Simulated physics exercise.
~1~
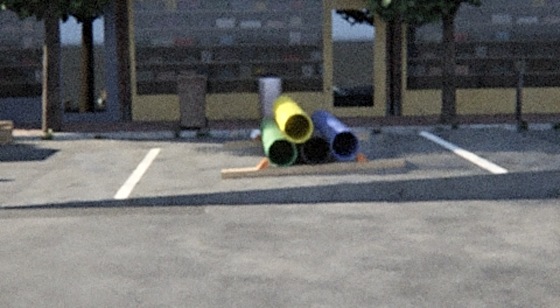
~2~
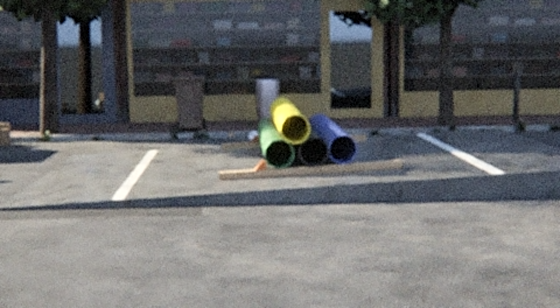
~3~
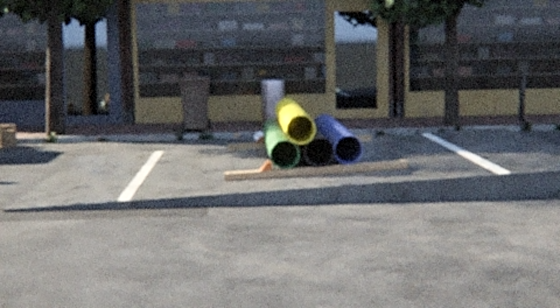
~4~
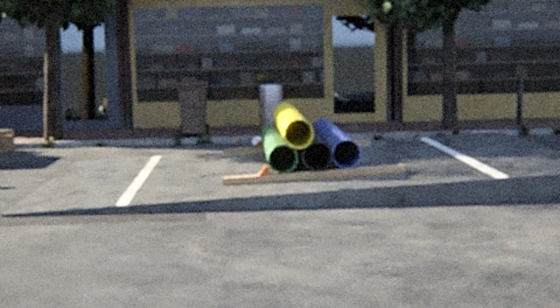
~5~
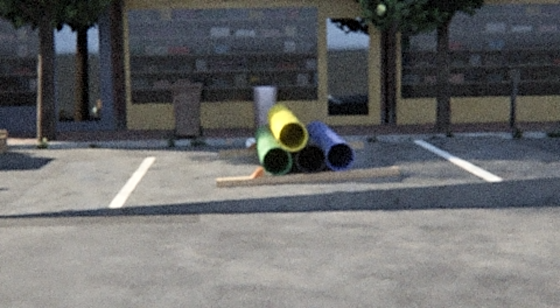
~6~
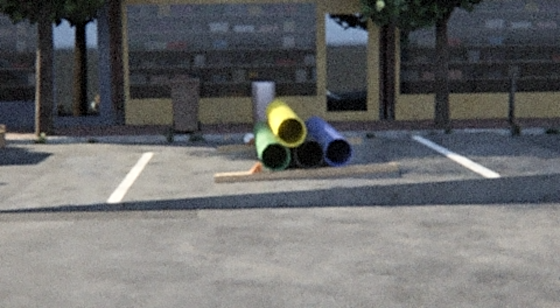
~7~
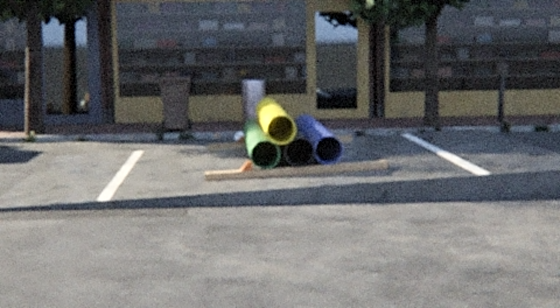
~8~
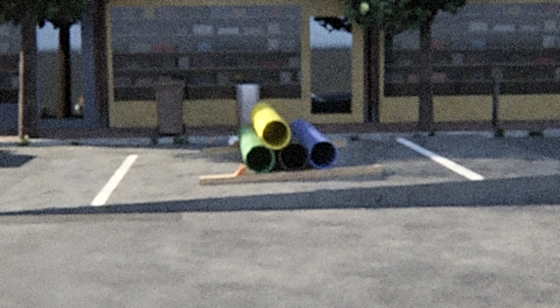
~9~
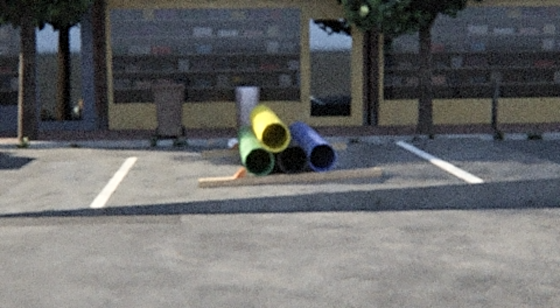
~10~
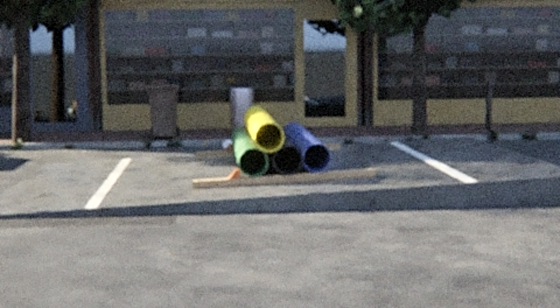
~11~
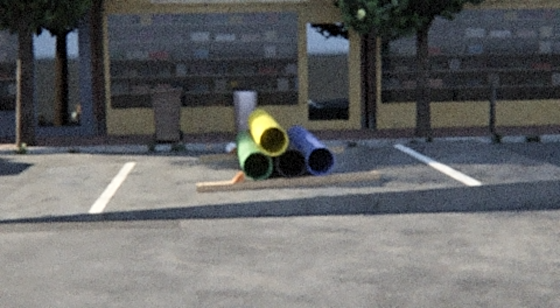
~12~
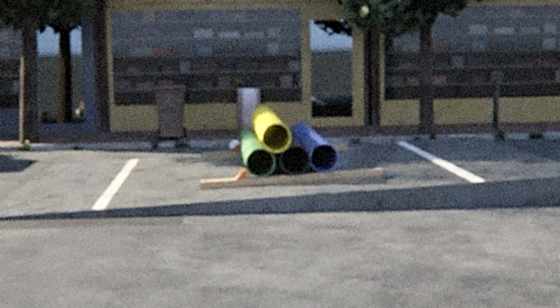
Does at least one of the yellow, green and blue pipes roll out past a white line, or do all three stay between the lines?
All three stay between the lines. The green and blue pipes remain at the bottom of the stack with the yellow one on top, and none of them crosses a white line.
